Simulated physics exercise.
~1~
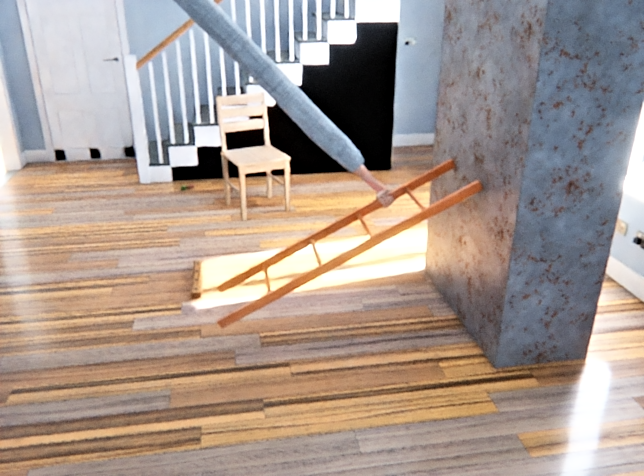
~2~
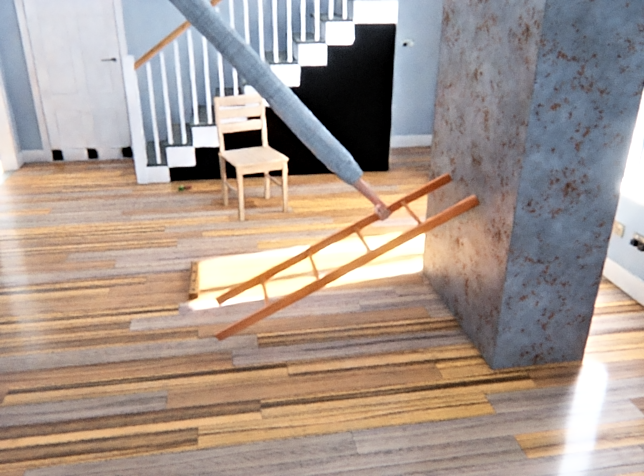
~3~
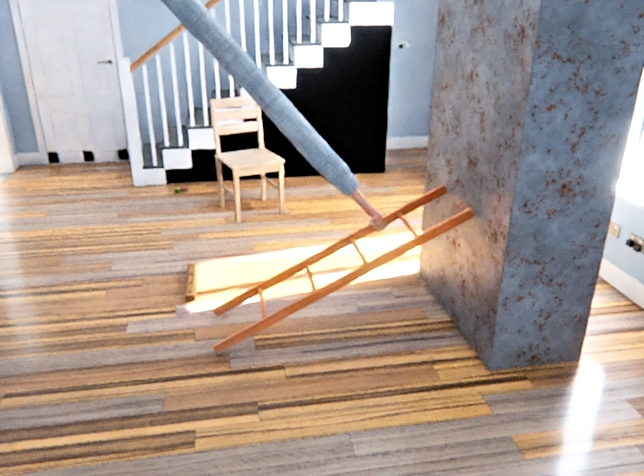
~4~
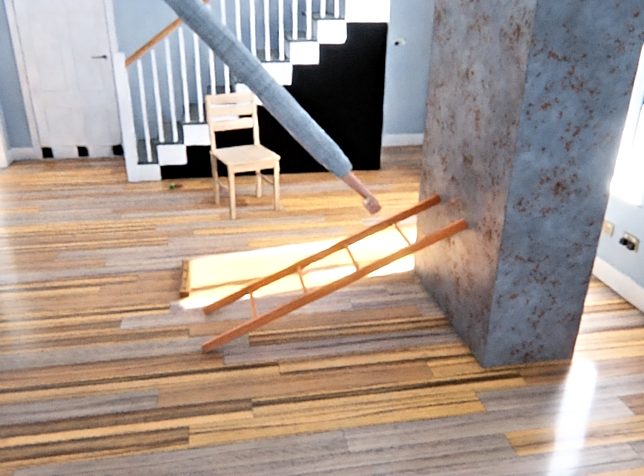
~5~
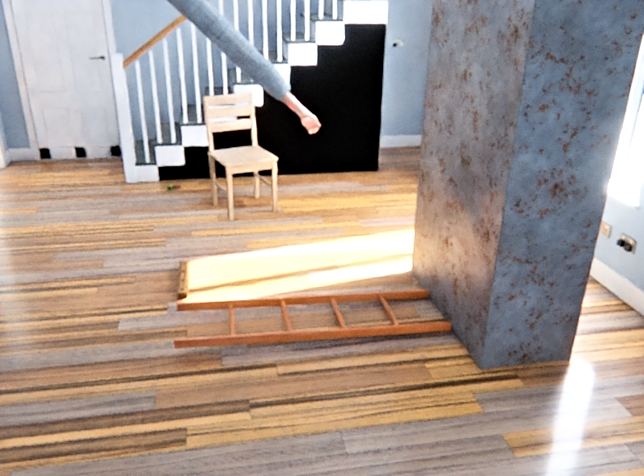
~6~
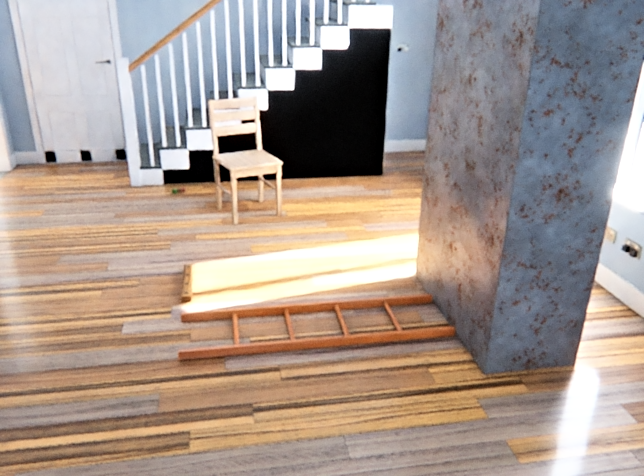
An orange ladder leans at a low slant against a mottled blue-grey pillar on the right, held near its top by a hand in a long pale blue sleeve. The slightly swaying view looks down into a bright room with a striped wooden floor, a pale chair, and a white staircase with a black side at the back. A strip of wood lies in a sunlit patch beyond the ladder. The ladder sinks slightly while the hand stays near it, then the hand lets go and draws back. The ladder slips down the pillar and drops flat, and it lies still on the floor as the arm leaves view.
